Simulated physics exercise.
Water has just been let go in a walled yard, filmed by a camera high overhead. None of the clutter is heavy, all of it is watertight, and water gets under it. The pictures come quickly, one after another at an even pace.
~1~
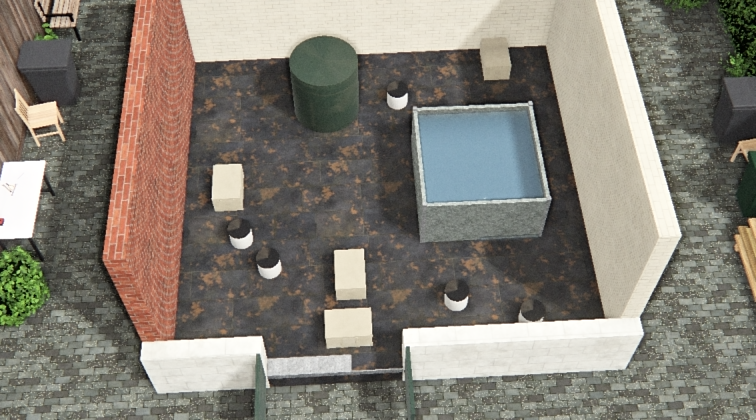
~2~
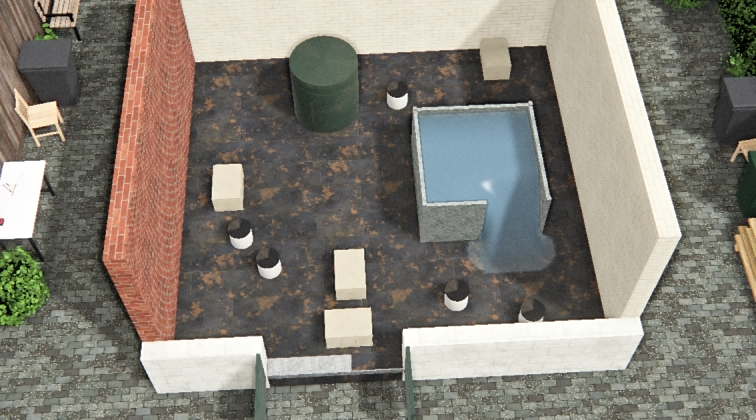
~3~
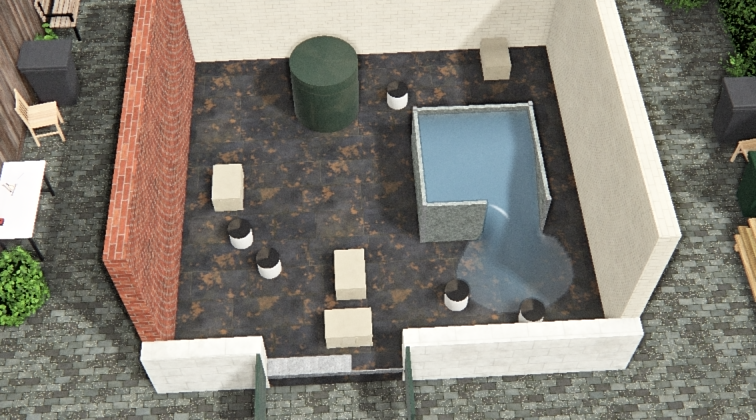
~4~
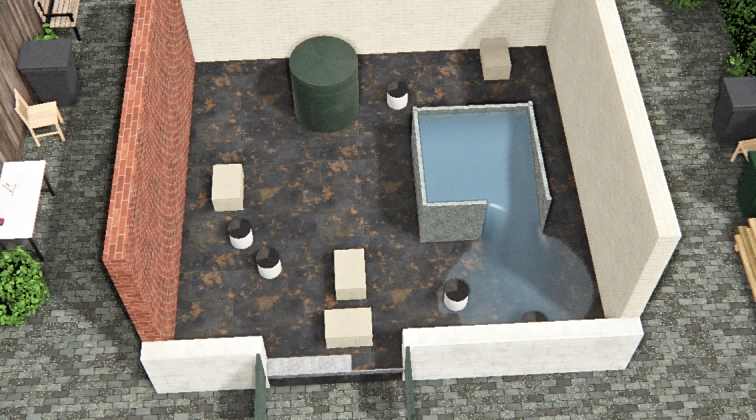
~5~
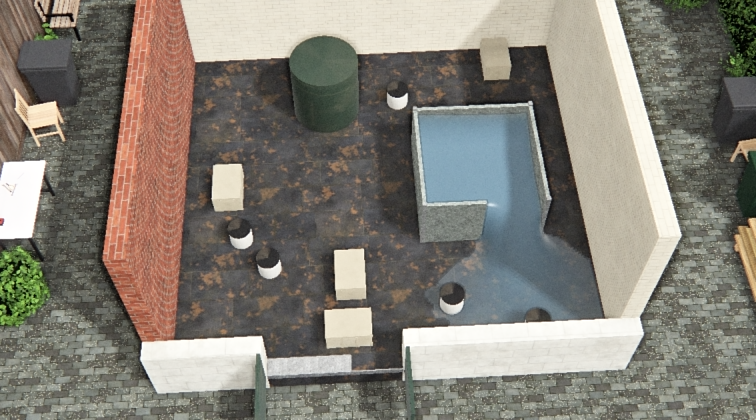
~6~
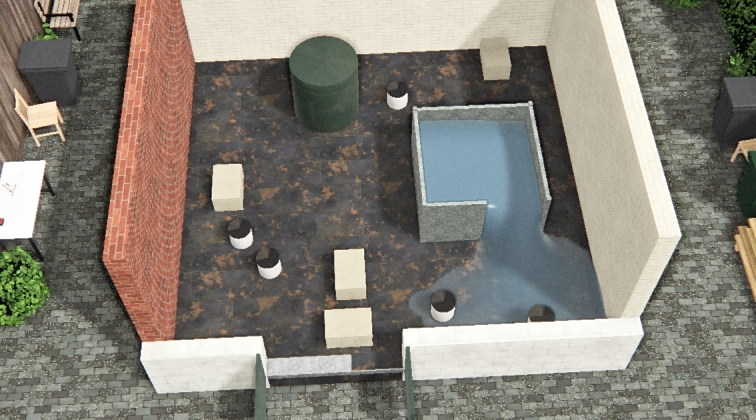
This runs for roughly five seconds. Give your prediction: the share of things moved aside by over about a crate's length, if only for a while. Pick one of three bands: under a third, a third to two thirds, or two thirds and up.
Two thirds and up.
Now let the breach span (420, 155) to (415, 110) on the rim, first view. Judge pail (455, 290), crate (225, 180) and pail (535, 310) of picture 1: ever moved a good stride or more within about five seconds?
Working through them in order, the first not displaced that far, the second gets shoved clear and the last not displaced that far.
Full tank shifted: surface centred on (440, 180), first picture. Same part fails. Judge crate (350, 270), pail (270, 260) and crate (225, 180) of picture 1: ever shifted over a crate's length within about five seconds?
Result per object - stayed close, went far, stayed close.
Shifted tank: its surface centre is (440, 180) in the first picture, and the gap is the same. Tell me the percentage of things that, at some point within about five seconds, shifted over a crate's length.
My answer would be about 60 in a hundred.
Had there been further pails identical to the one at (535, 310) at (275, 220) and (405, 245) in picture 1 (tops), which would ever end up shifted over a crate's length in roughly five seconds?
Travels that far, then travels that far.
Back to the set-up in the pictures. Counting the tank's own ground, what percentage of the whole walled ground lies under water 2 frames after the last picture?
Roughly 20 %.
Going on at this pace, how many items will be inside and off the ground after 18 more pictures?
So that is 5.
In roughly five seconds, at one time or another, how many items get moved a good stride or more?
That adds up to 7.
A moment on, 1 of 10 are well off their spots; 1 afloat.
Next, 2 of 10 are well off their spots; 2 afloat.
Later, 6 of 10 are well off their spots; 5 afloat.
In the end, 7 of 10 are well off their spots, and 7 have been at some point; 4 afloat.
